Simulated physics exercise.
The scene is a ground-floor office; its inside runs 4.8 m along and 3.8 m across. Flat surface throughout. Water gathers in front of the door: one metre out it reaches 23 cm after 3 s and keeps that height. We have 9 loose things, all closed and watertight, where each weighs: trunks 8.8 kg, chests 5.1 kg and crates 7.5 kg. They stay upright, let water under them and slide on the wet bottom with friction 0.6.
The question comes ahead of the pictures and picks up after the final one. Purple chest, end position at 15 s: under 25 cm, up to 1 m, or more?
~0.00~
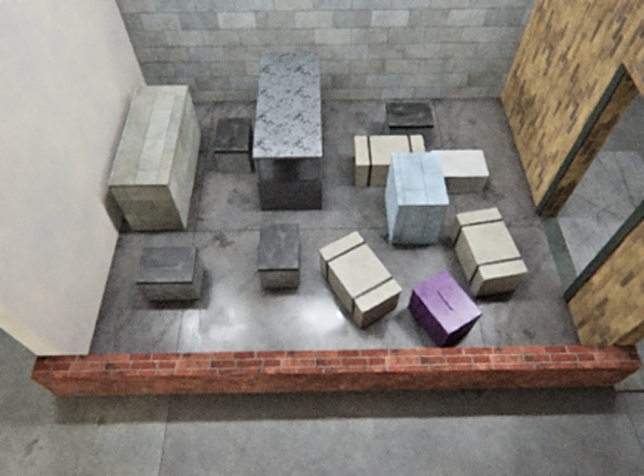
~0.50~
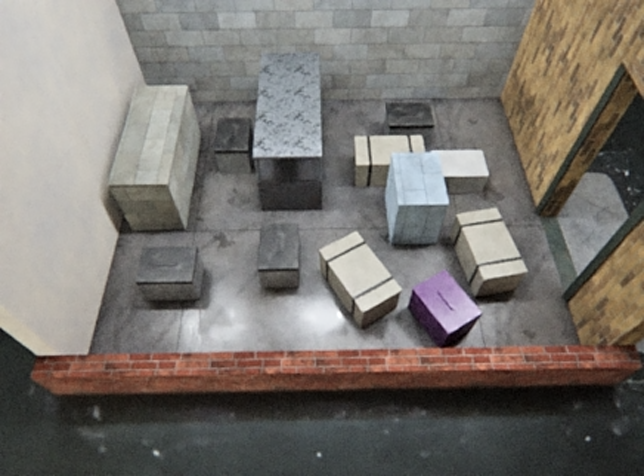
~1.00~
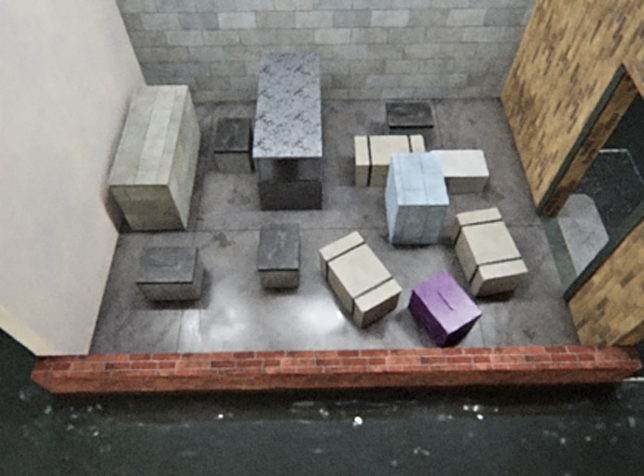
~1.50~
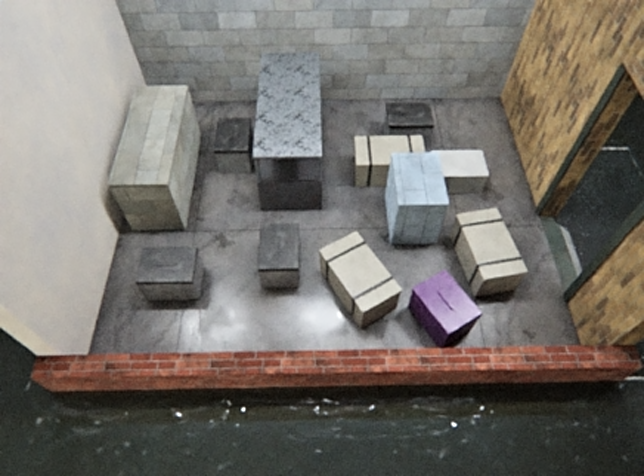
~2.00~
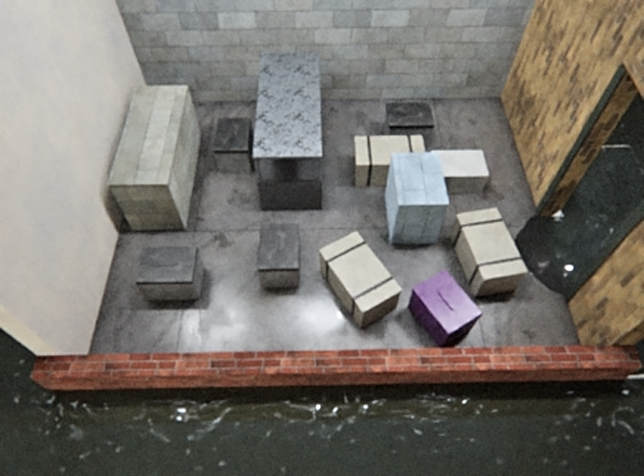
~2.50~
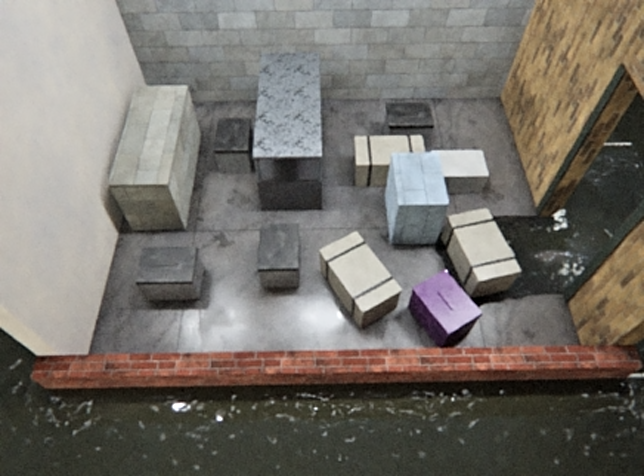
It gets pushed well away.
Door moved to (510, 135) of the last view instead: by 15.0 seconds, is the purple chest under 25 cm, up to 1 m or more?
As for the purple chest, it winds up a long way off.
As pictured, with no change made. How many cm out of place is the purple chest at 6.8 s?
I'd put it at around 300 cm.
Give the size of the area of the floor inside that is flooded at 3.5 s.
Close to 3.5 m2, I'd say.
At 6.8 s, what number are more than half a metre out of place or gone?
7 of them.
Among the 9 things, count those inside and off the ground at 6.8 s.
The count is 7.
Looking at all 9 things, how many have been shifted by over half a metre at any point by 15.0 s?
Result: 9.
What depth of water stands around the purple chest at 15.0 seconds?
Somewhere close to 15 cm.
After 3.5 s the purple chest is near (431, 310), 0.2 m from its start, aground; 1 afloat.
After 6.8 s the purple chest is near (129, 325), 2.9 m from its start, afloat; 7 afloat.
After 11.0 s the purple chest is near (133, 329), 2.9 m from its start, afloat; 9 afloat.
After 15.0 s the purple chest is near (141, 268), 2.9 m from its start, afloat; 9 afloat.
